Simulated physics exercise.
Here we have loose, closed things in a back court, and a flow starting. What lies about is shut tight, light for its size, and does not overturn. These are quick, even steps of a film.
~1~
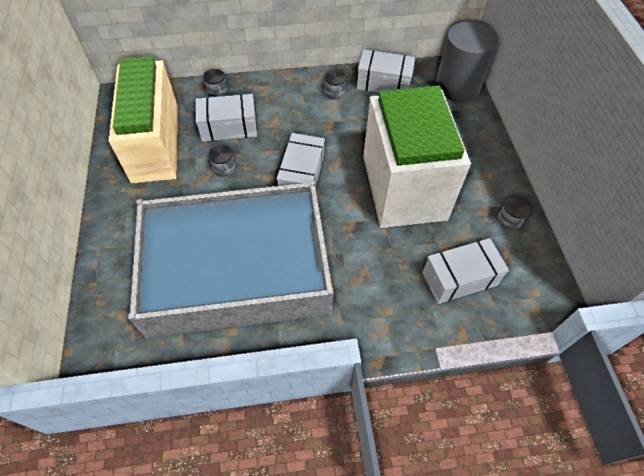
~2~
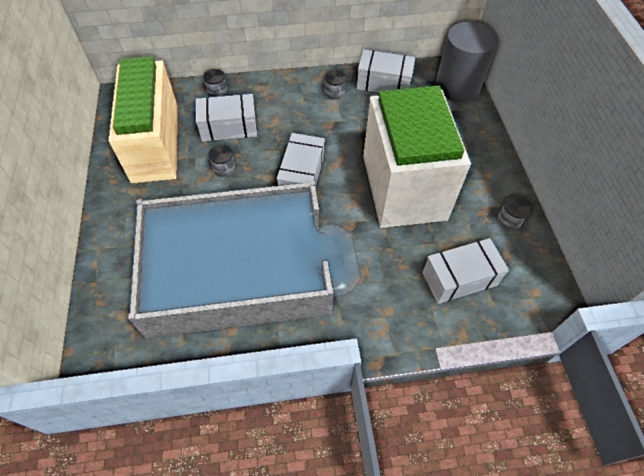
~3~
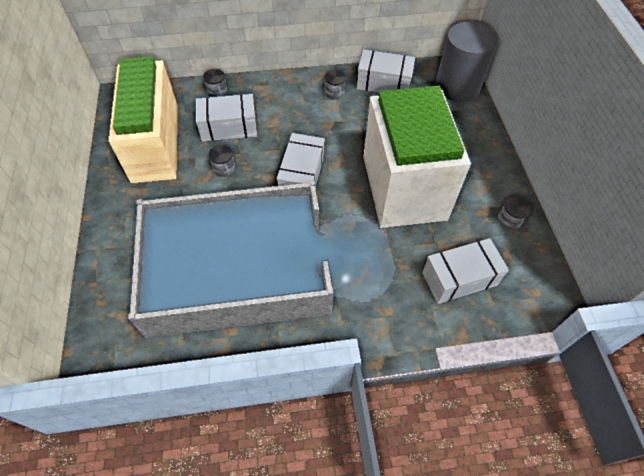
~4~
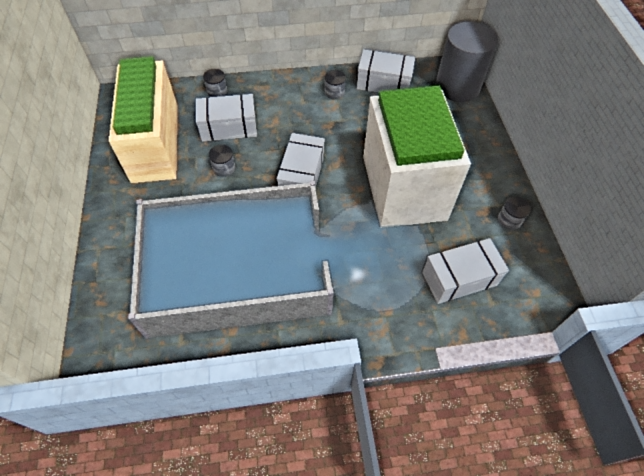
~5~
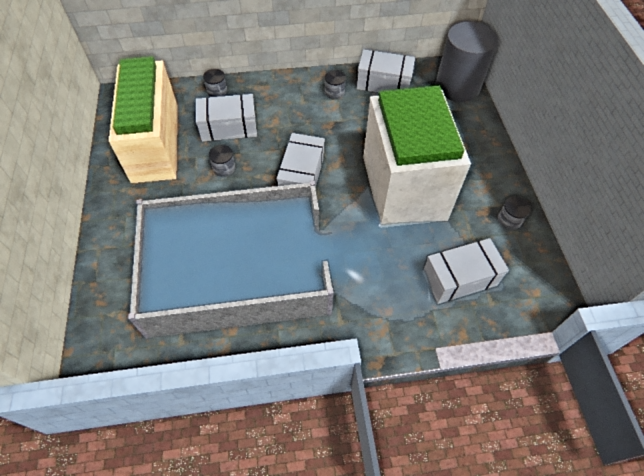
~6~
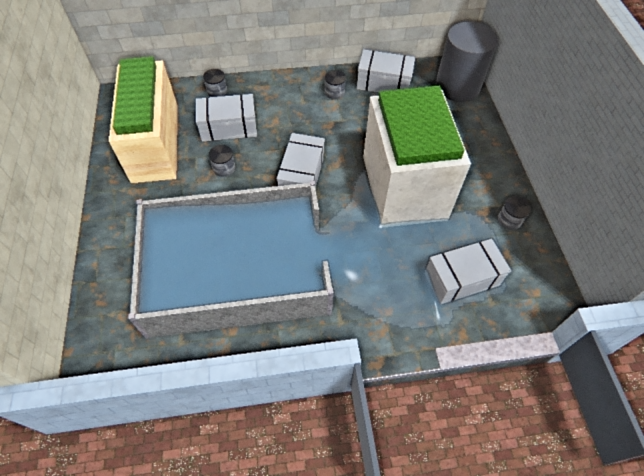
To begin with, a walled pool of blue water sits in a courtyard among pale strapped boxes, dark round containers and grass-topped blocks. A gap opens in the pool's right side and water spills through, then fans across the paving, reaching the larger block and the nearest box, which barely shifts, if at all.
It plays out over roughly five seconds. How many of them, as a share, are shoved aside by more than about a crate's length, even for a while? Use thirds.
That comes to less than a third.
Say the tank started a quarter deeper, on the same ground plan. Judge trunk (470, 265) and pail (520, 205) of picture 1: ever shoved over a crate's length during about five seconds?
As listed: Shifted that much, swept aside.
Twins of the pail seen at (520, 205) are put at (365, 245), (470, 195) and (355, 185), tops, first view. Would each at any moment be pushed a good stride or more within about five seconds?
One after the other: That far or more, no, never so far.
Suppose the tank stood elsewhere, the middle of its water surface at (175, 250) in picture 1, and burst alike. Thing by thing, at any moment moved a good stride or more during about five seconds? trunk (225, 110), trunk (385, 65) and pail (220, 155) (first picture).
In that order: Never so far, not that far, never so far.
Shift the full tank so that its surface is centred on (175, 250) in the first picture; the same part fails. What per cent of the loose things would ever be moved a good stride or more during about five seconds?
Roughly 40 per cent.
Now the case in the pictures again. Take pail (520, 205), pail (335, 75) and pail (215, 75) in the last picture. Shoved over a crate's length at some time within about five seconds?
In turn: Pushed that far, under that, short of that.
A moment on, 0 of 8 are well off their spots; 0 afloat.
Next, 2 of 8 are well off their spots; 0 afloat.
Later, 2 of 8 are well off their spots; 0 afloat.
In the end, 2 of 8 are well off their spots, and 2 have been at some point; 2 afloat.
